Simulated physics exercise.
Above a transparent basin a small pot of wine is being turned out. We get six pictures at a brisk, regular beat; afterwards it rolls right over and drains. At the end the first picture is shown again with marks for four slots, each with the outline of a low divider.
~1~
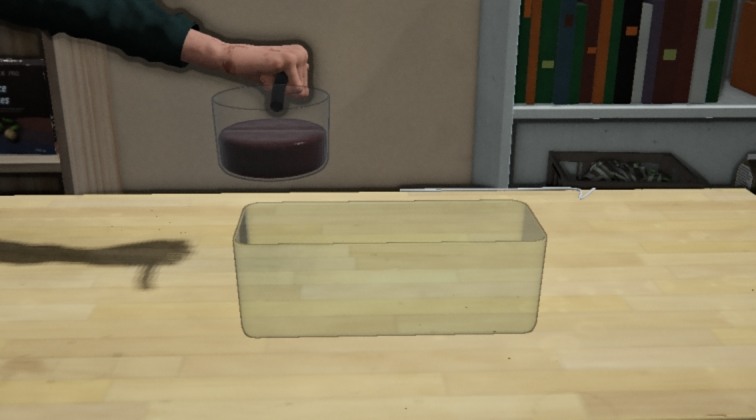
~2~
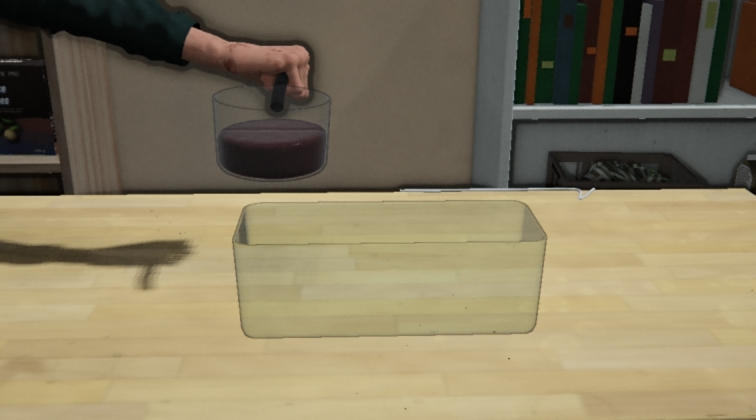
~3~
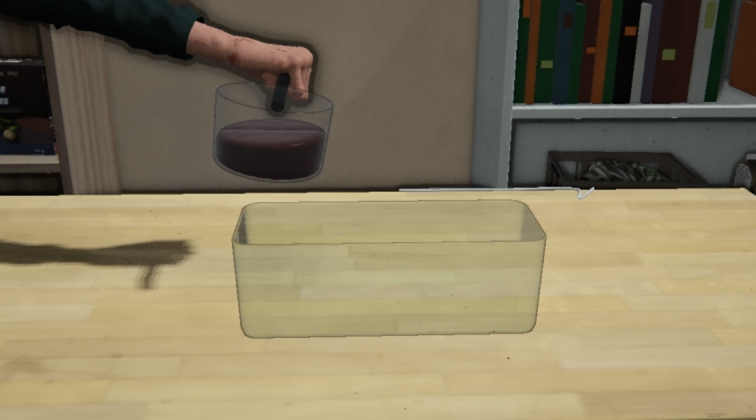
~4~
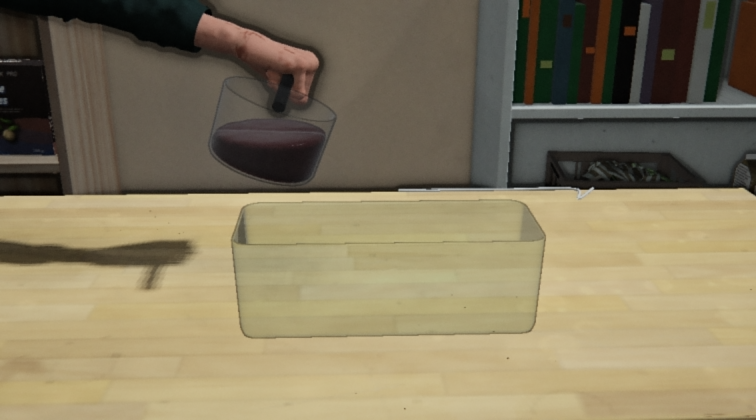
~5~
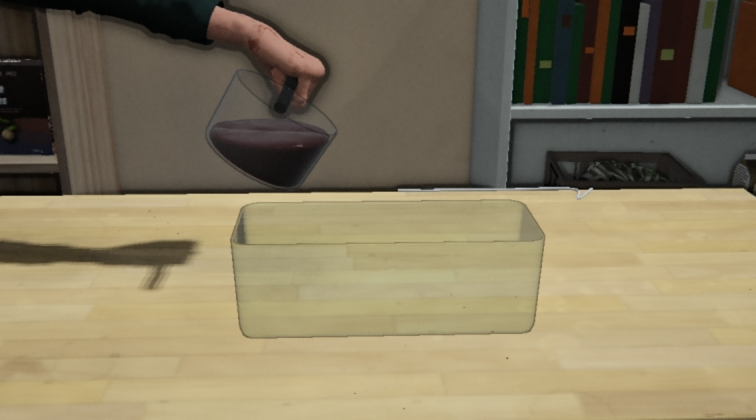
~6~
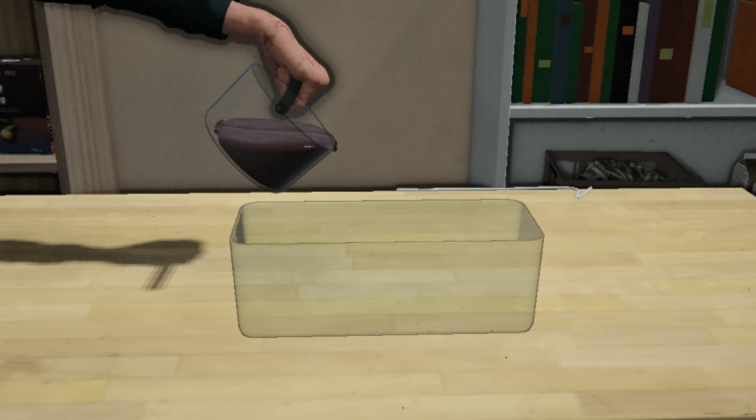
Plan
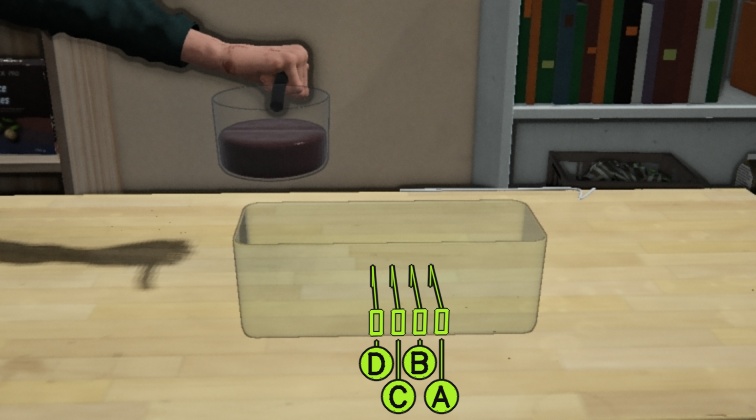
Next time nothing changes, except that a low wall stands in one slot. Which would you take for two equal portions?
Use position D.
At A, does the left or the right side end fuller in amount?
The left side.
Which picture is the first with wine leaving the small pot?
Picture 6.
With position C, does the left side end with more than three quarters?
Yes, it does.
On the marked copy, A at (441, 340); B at (419, 340); C at (398, 340); D at (376, 341).
For position A, about 84 % ends left of the wall and 15 % right of it.
For position B, about 90 % ends left of the wall and 10 % right of it.
For position C, about 89 % ends left of the wall and 10 % right of it.
For position D, about 56 % ends left of the wall and 44 % right of it.
